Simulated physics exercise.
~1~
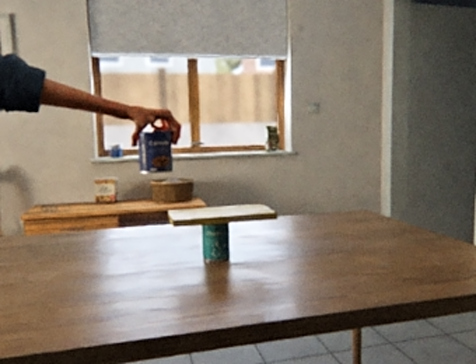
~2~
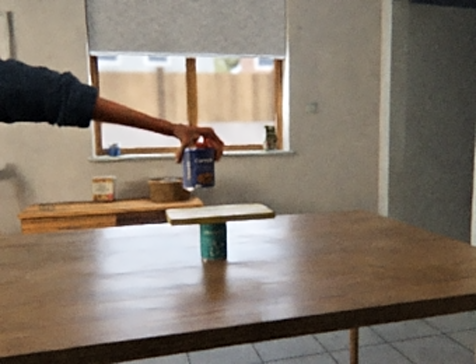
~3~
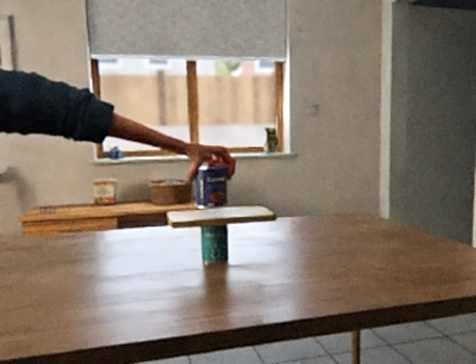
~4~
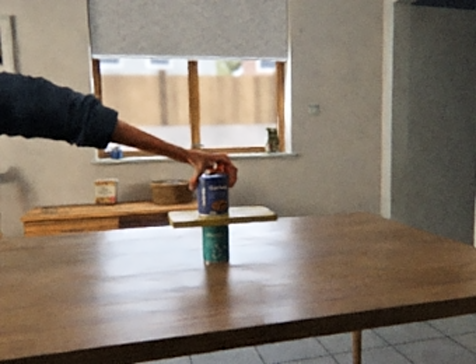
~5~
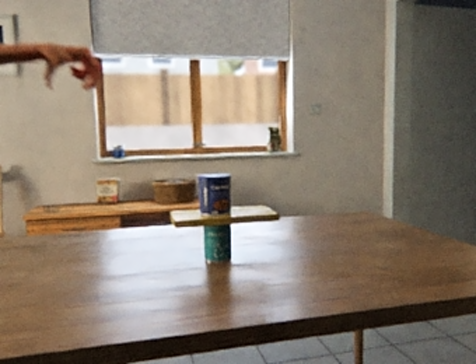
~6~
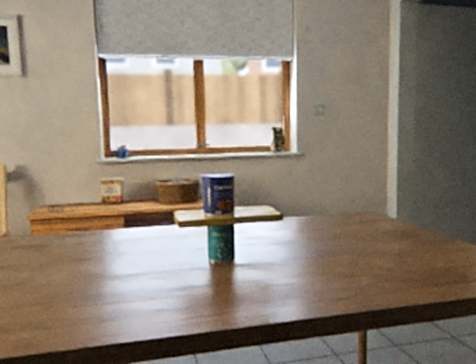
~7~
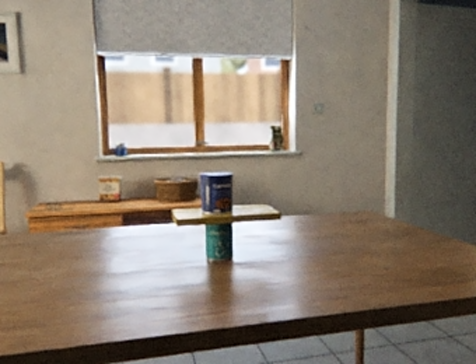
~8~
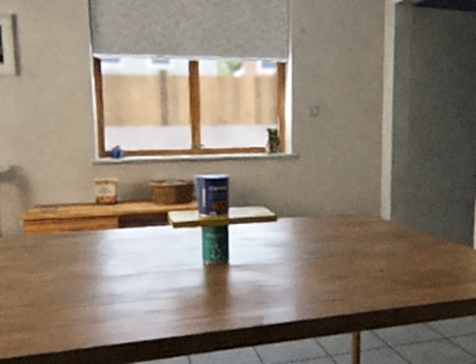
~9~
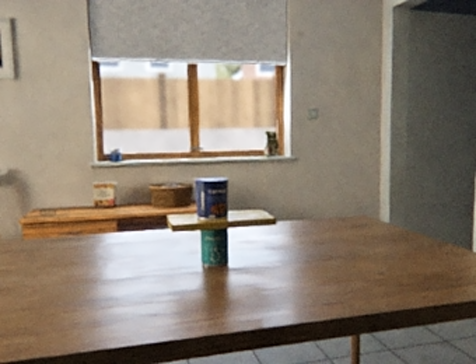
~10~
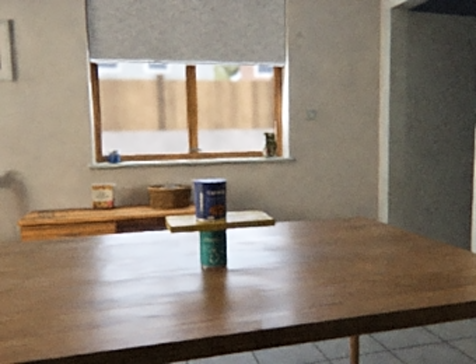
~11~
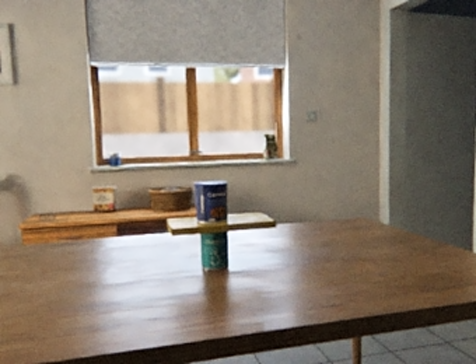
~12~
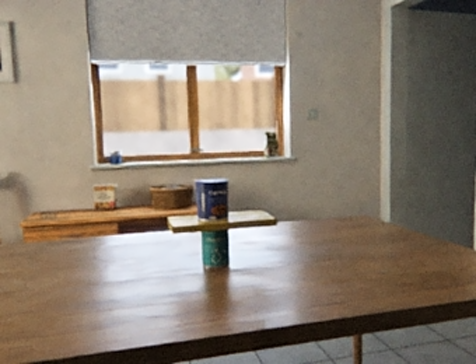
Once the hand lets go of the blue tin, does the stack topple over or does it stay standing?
It stays standing, with the blue tin resting on the board and the board still balanced on the turquoise tin.
To begin with, a yellowish board lies balanced across a turquoise tin on a wooden table, while a hand reaching in from the left holds a blue tin above it. The hand carries the blue tin to the right and then lowers it until it rests on the board, directly over the turquoise tin. The fingers let go, and the hand draws back to the left and leaves the view. The view sways slightly, but the blue tin, the board and the turquoise tin all stay in place, and the stack is still standing at the end.
